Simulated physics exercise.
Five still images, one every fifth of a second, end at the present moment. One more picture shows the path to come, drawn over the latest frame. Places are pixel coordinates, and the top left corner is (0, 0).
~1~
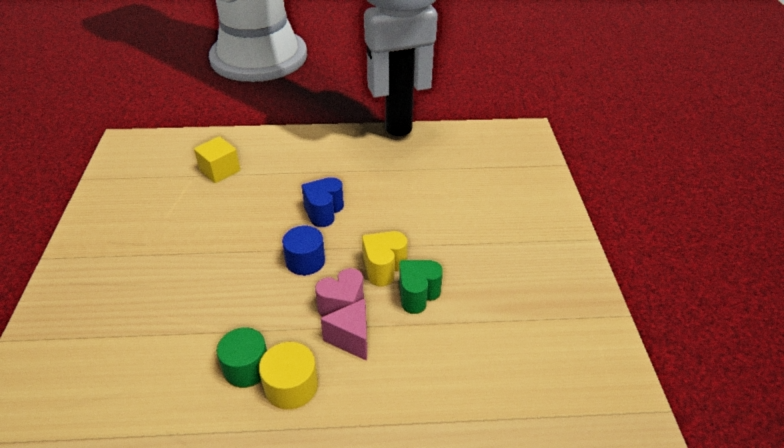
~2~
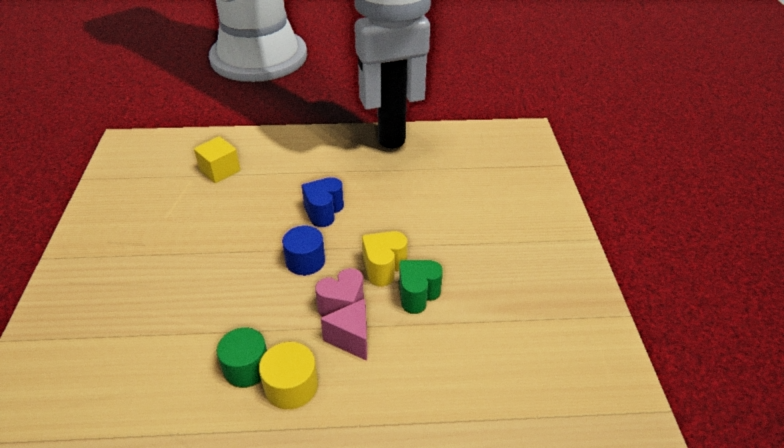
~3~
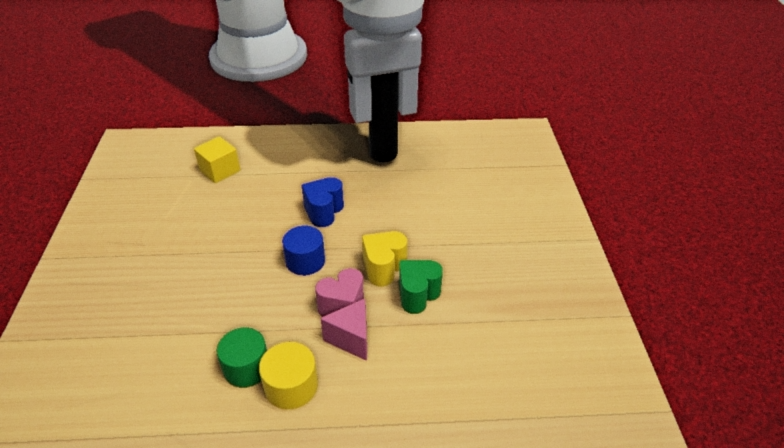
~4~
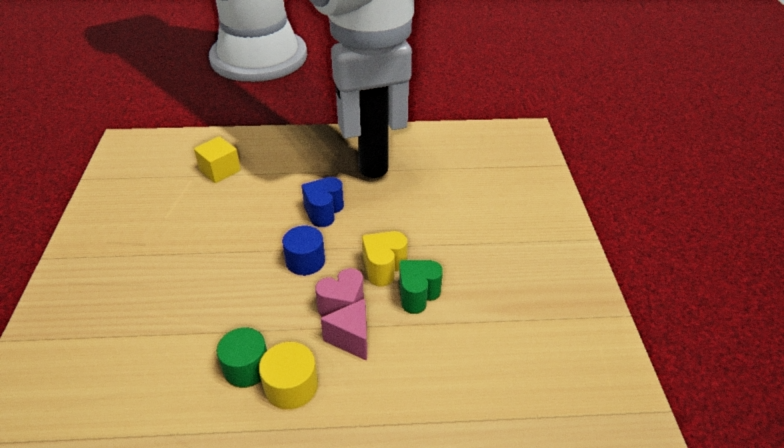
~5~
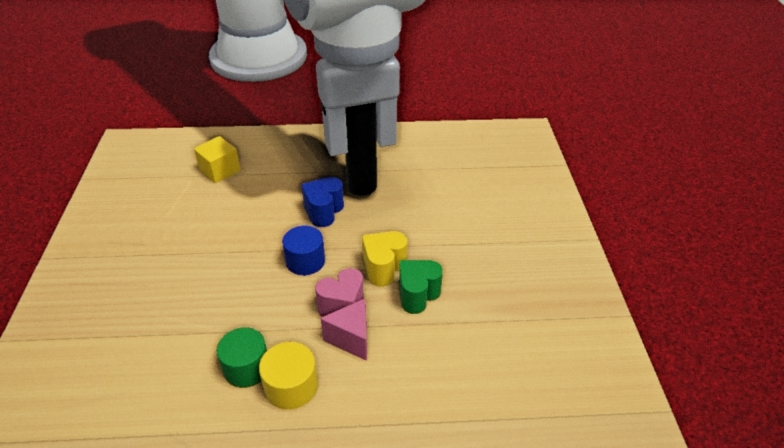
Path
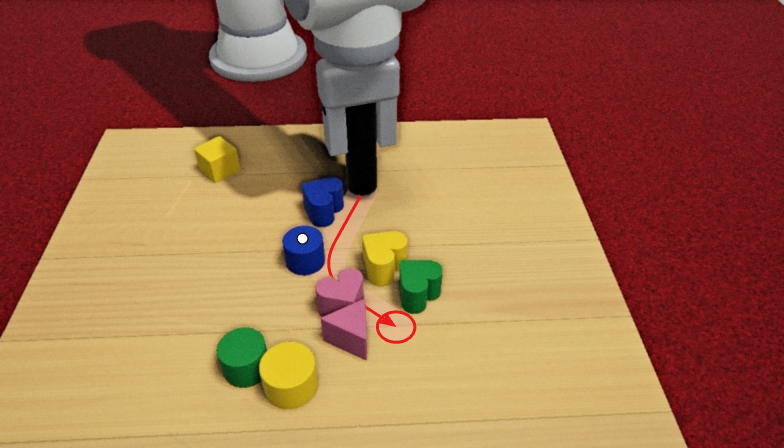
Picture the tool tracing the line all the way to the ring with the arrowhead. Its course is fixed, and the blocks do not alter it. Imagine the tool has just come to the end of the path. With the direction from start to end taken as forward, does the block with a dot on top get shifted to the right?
I'd say yes.
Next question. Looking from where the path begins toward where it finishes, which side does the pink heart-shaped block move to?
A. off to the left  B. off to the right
A (off to the left)
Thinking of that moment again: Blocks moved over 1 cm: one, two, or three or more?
The answer is three or more blocks.
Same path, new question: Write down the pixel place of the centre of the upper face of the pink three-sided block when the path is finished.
The spot you're after is about (350, 356) in the image.
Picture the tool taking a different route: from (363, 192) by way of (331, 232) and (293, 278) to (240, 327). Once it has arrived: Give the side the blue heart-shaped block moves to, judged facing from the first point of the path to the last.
It shifts to the right.
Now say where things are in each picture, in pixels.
The first frame shows lower end of the tool at (399, 129), tops of blocks, blue disc at (303, 239), blue heart-shaped block at (322, 189), pink heart-shaped block at (341, 285), pink three-sided block at (350, 318).
The second frame shows tool at (392, 141), blocks as before.
The third frame shows tool at (384, 154), blocks as before.
The fourth frame shows tool at (374, 169), blocks as before.
The fifth frame shows tool at (362, 186), blue disc at (303, 239), blue heart-shaped block at (322, 189), pink heart-shaped block at (341, 285), pink three-sided block at (350, 318).
The drawn path runs from (363, 192) through (338, 235) and (338, 286) to (396, 327); the dot is on the blue disc.
The first path, step by step. One third of the way, tool at (337, 230); blue heart-shaped block at (301, 201), turned 60° clockwise.
Two thirds of the way, tool at (338, 281); blue disc at (288, 253); blue heart-shaped block at (301, 201), turned 60° clockwise; pink heart-shaped block at (344, 290); pink three-sided block at (351, 323).
At the end, tool at (396, 321); blue disc at (288, 253); blue heart-shaped block at (301, 201), turned 60° clockwise; pink heart-shaped block at (369, 325), turned 75° clockwise; pink three-sided block at (350, 356), turned 30° clockwise.
